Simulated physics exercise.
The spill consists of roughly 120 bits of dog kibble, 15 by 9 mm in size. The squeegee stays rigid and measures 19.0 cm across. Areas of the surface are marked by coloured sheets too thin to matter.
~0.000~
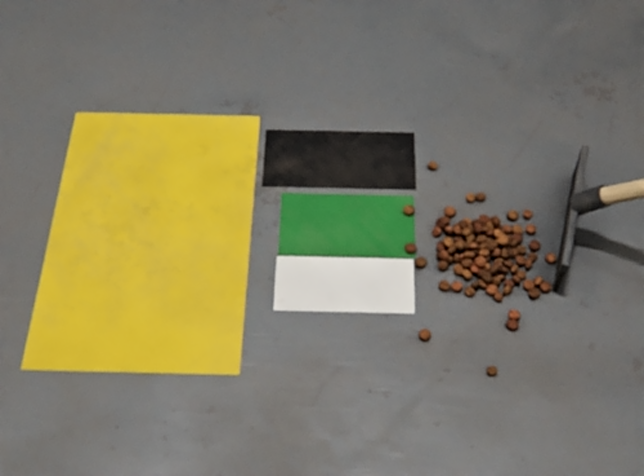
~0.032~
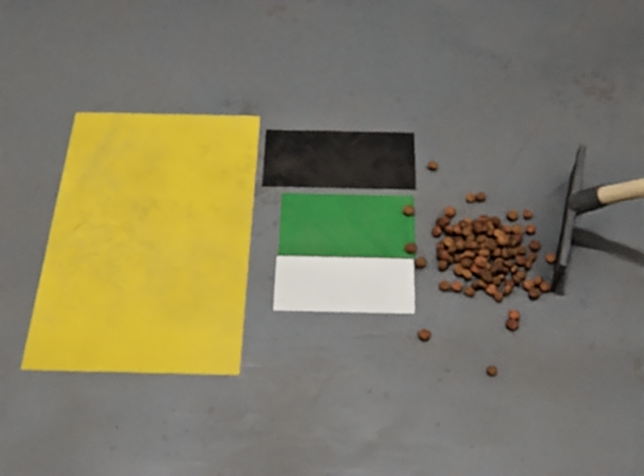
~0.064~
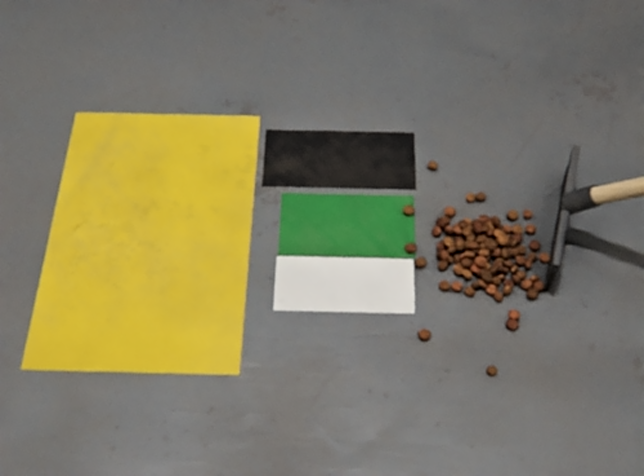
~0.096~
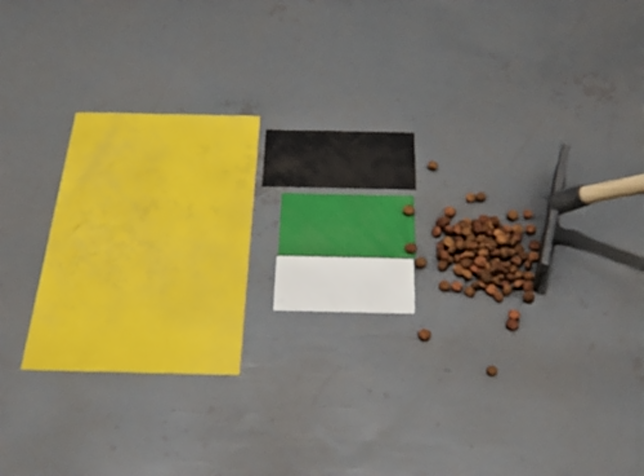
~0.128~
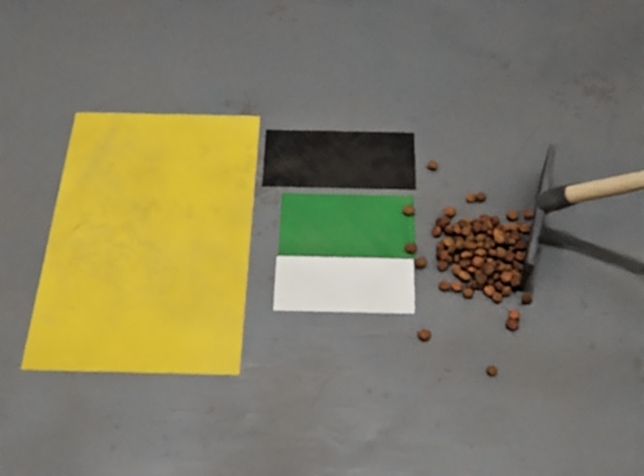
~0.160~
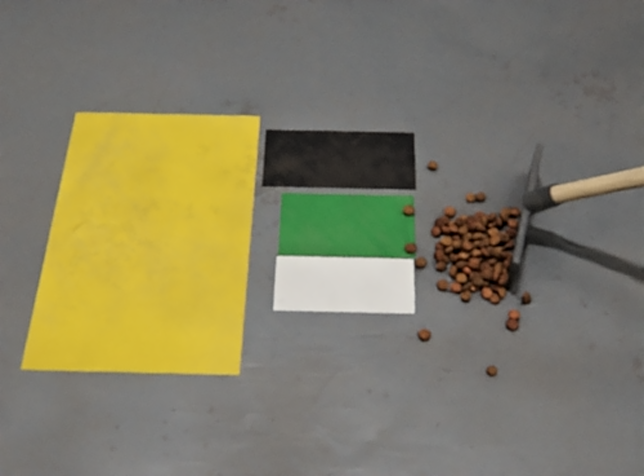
On a grey floor with yellow, black, green and white mats, a squeegee at the right moved a short way left into a pile of brown kibble, bunching its right side closer together.
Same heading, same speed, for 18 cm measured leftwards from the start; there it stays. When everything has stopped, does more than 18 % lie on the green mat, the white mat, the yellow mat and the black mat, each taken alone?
Green mat: High; white mat: High; yellow mat: Low; black mat: Low.
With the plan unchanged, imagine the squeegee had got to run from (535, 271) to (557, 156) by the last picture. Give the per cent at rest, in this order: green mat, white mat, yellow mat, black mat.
Green mat: 35; white mat: 35; yellow mat: 0; black mat: 0.
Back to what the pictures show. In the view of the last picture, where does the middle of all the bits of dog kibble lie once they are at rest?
Close to (402, 247).
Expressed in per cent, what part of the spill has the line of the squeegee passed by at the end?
I'd say some 15 per cent.
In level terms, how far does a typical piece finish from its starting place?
It works out at some 10 centimetres.
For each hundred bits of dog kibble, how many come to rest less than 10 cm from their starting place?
My estimate is near 40 per cent.
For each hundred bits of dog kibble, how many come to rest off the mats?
Share at the end: Close to 25 %.
After 0.32 s, squeegee 15 cm from its start, spill 17 cm wide; white mat 10 %, green mat 15 %, off the mats 75 %.
After 0.49 s, squeegee 18 cm from its start, spill 19 cm wide; white mat 25 %, green mat 45 %, black mat 5 %, off the mats 30 %.
After 0.63 s, squeegee 18 cm from its start, spill 19 cm wide; white mat 25 %, green mat 45 %, black mat 5 %, off the mats 25 %.
At rest (0.9 s), white mat 25 %, green mat 45 %, black mat 5 %, yellow mat 0 %, off the mats 25 %.
